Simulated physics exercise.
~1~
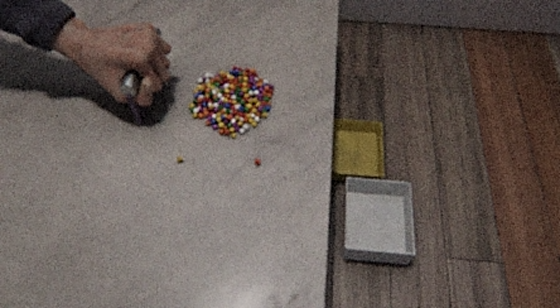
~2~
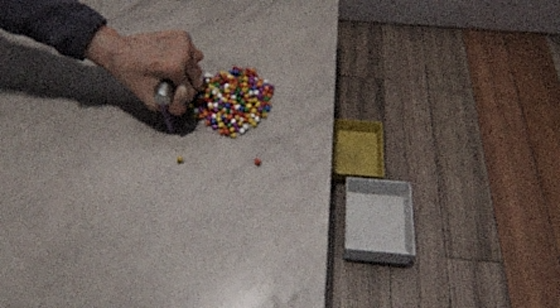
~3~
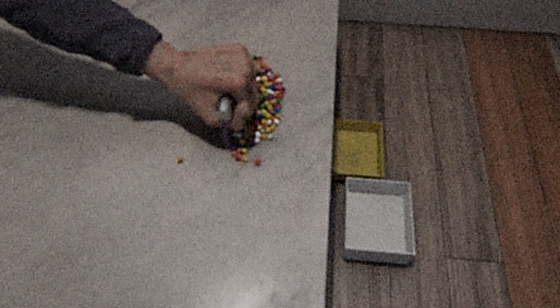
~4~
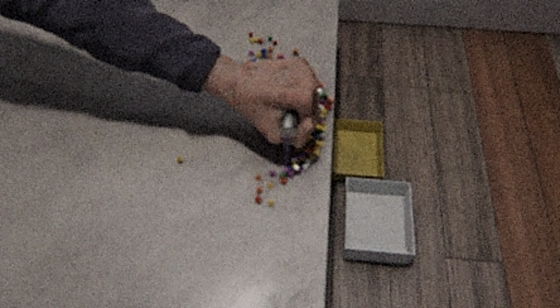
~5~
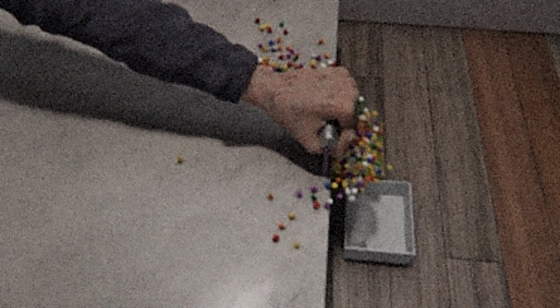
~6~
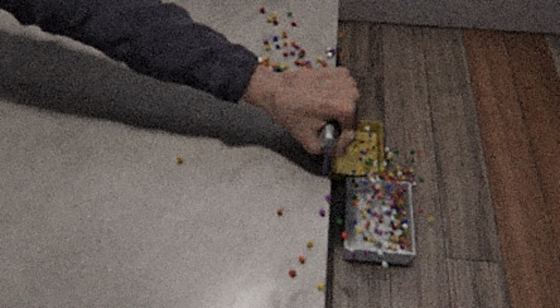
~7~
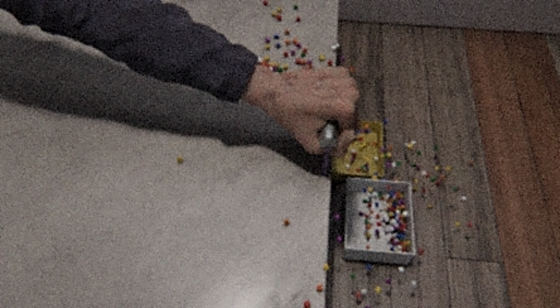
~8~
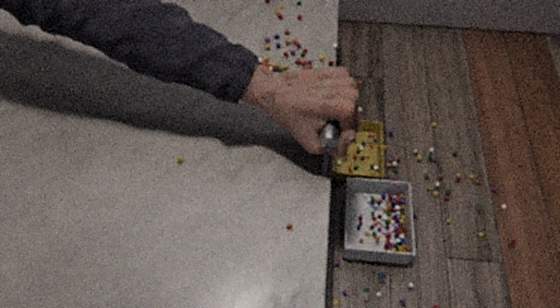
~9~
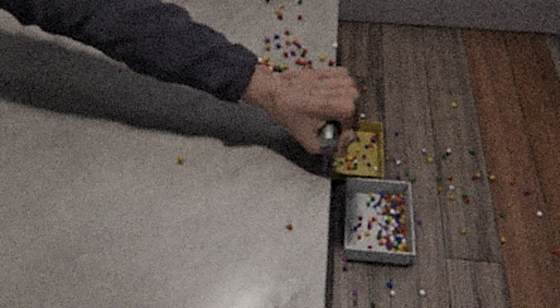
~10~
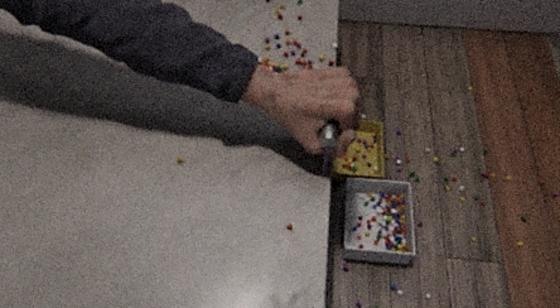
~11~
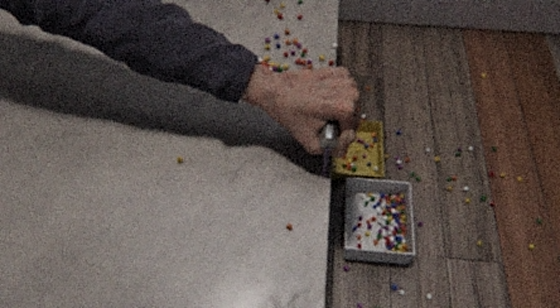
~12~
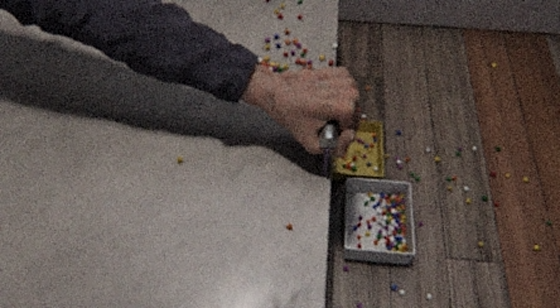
A hand holding a scraper pushes a pile of colourful plastic beads rightward across a table and over its edge, then stops; many drop into a white tin, fewer into a yellow tin, while others scatter across the wooden floor and some stay on the tabletop.
